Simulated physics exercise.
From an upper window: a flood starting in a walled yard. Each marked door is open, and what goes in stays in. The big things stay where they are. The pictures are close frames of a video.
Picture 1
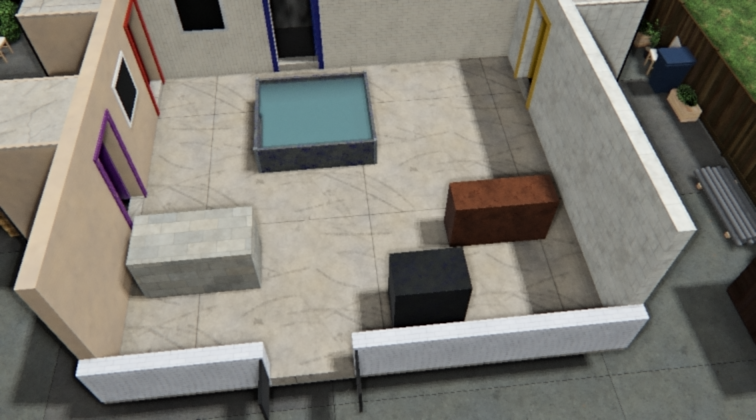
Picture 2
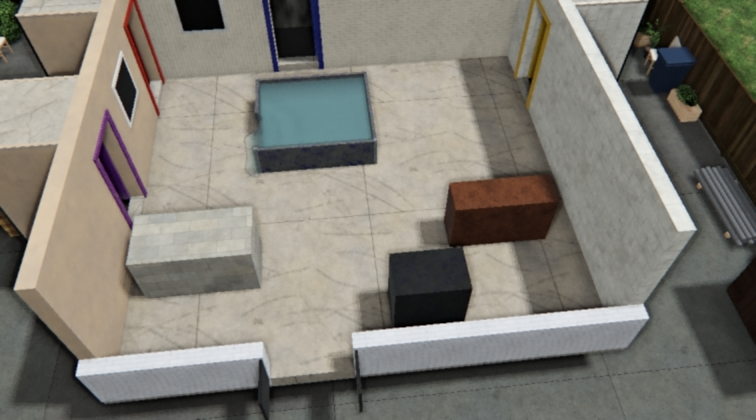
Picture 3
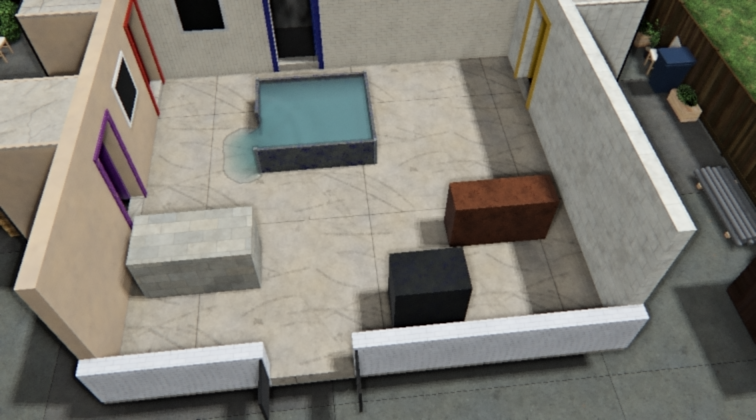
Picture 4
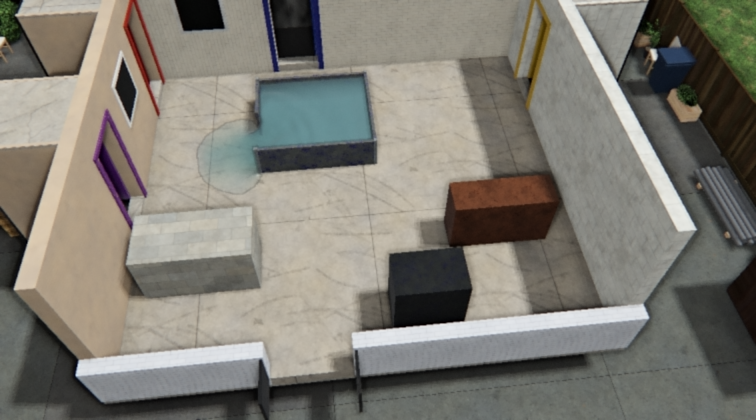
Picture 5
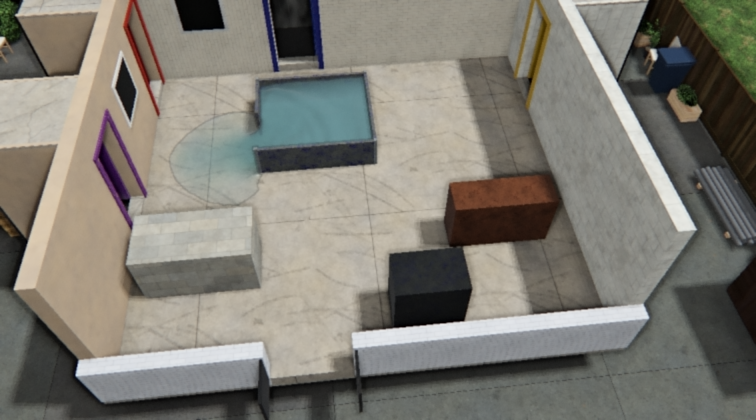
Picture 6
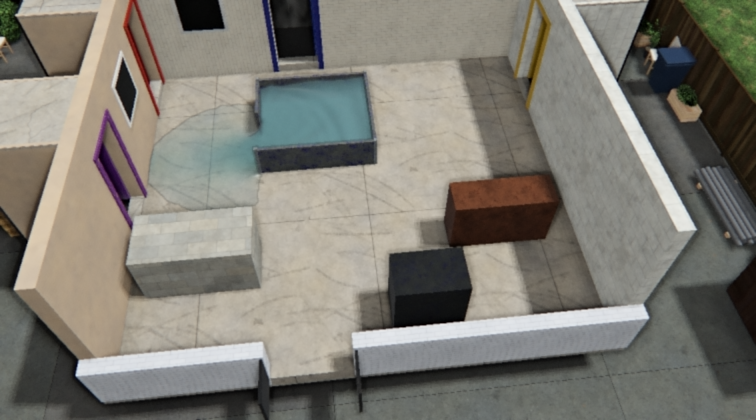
Water pours from the left side of the tank and spreads leftward across the pale yard floor.
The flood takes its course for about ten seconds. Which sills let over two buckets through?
In the end: The purple door lets in a lot; the yellow door admits no more than that; the blue door admits no more than that; the red door admits no more than that.
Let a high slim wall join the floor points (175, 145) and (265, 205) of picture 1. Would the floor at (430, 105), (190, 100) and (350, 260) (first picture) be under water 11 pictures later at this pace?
In turn: Clear, awash, free of water.
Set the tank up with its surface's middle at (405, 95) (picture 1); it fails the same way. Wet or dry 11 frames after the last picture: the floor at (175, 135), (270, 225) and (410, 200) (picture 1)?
As listed: Covered, under water, clear.
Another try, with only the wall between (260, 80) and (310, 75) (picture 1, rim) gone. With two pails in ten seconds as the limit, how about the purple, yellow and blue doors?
In short: The purple one lets less in, the yellow one is over, the blue one lets more in.
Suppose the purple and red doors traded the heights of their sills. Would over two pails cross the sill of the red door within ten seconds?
My reading: Red door floods.
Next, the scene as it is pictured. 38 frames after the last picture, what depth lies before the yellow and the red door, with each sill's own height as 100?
Near 0 and 80 in a hundred.
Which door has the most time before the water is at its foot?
The door marked yellow.
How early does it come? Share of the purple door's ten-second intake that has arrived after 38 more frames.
Near 80 in a hundred.
A moment on, water covers 15 % of the floor; the purple door under two buckets in, the yellow door not reached, the blue door not reached, the red door wet at the sill, nothing in.
Next, water covers 20 % of the floor; the purple door over two buckets in, the yellow door not reached, the blue door not reached, the red door wet at the sill, nothing in.
Then, water covers 25 % of the floor; the purple door far over two buckets in, the yellow door not reached, the blue door wet at the sill, nothing in, the red door under two buckets in.
Later, water covers 60 % of the floor; the purple door far over two buckets in, the yellow door not reached, the blue door wet at the sill, nothing in, the red door under two buckets in.
In the end, water covers 90 % of the floor; the purple door far over two buckets in, the yellow door under two buckets in, the blue door wet at the sill, nothing in, the red door under two buckets in.
